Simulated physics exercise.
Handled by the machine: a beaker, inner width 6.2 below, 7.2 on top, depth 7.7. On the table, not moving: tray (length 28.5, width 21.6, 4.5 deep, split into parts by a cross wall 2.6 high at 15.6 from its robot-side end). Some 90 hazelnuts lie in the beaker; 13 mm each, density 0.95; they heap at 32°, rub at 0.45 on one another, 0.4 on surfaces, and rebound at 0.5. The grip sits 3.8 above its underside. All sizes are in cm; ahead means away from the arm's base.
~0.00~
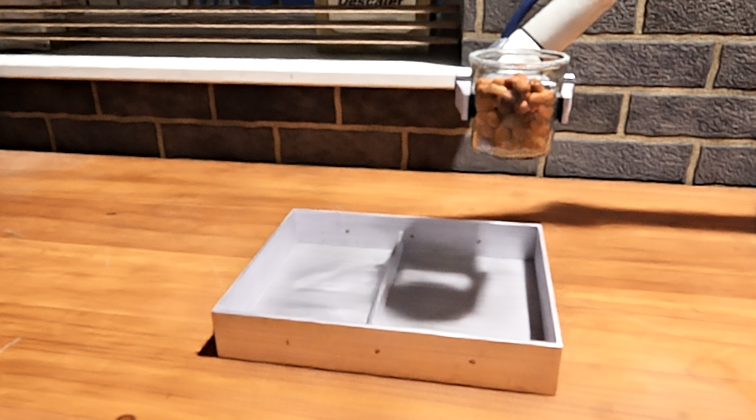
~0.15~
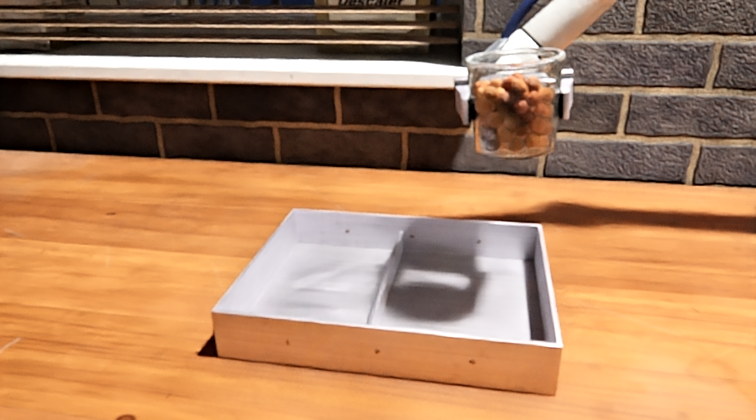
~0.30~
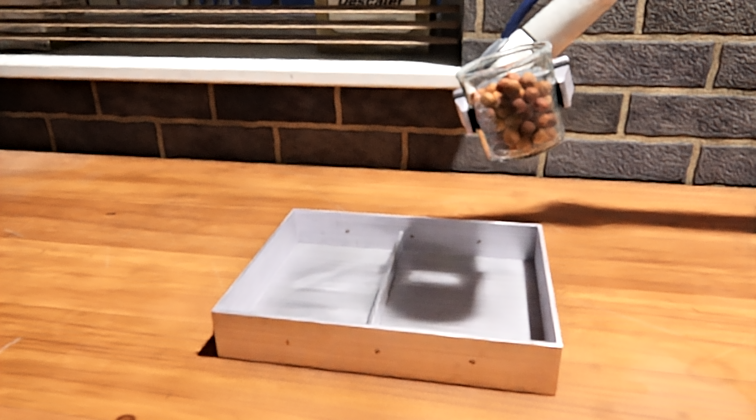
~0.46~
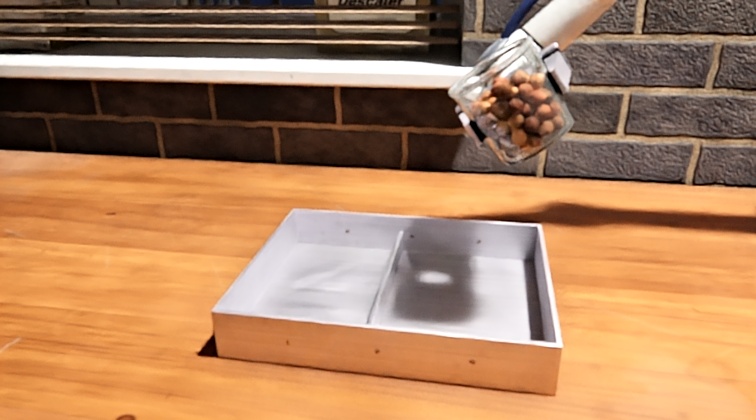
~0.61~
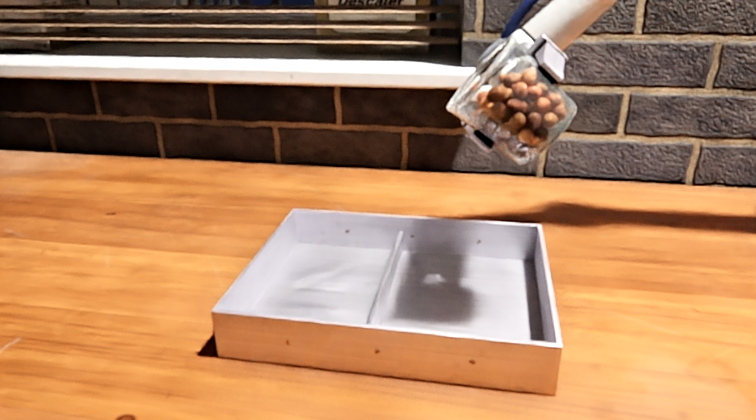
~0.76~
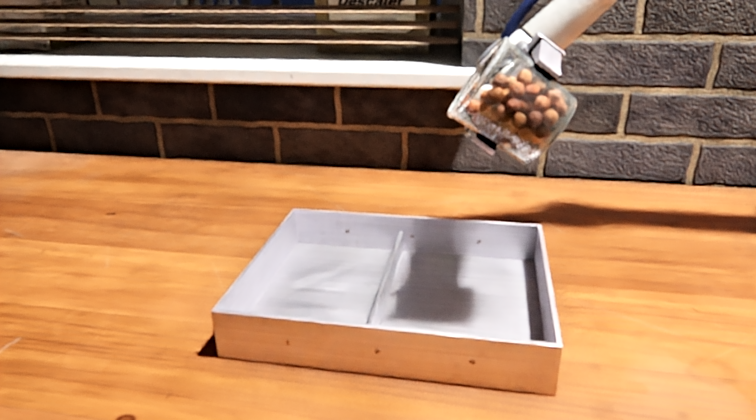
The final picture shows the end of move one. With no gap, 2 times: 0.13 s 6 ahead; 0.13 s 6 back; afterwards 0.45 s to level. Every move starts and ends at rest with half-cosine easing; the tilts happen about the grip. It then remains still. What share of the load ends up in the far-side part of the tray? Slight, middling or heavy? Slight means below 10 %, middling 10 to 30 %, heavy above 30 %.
Middling.
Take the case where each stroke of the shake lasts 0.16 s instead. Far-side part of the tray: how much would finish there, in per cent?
I'd expect close to 10 per cent then.
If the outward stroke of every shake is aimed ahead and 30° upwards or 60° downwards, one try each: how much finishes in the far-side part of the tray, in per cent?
30 and 0 %.
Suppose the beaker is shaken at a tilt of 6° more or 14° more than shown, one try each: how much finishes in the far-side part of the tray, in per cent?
First try around 30 %, second around 45 %.
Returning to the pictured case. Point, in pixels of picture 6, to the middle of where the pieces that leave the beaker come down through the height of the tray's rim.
Look at roughly (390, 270) in the last picture.
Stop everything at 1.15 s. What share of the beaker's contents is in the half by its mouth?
I'd say close to 40 per cent.
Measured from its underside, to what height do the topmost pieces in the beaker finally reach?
The top sits some 6.0 cm up.
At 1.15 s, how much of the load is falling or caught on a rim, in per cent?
Around 2 percent of the load.
After 1.15 s, tilted 55° forward, highest piece 23 above the table; 67 in the beaker, 9 in the robot-side part, 9 in the far-side part, 2 in flight or on a rim.
After 1.54 s, tilted 22° forward, highest piece 23 above the table; 51 in the beaker, 19 in the robot-side part, 14 in the far-side part, 3 on the table or floor.
After 1.93 s, level, highest piece 23 above the table; 51 in the beaker, 19 in the robot-side part, 14 in the far-side part, 3 on the table or floor.
After 2.98 s, level, highest piece 23 above the table; 51 in the beaker, 19 in the robot-side part, 14 in the far-side part, 3 on the table or floor.
At rest, 51 in the beaker, 19 in the robot-side part, 14 in the far-side part, 3 on the table or floor. That is 16 % in the far-side part of the tray.
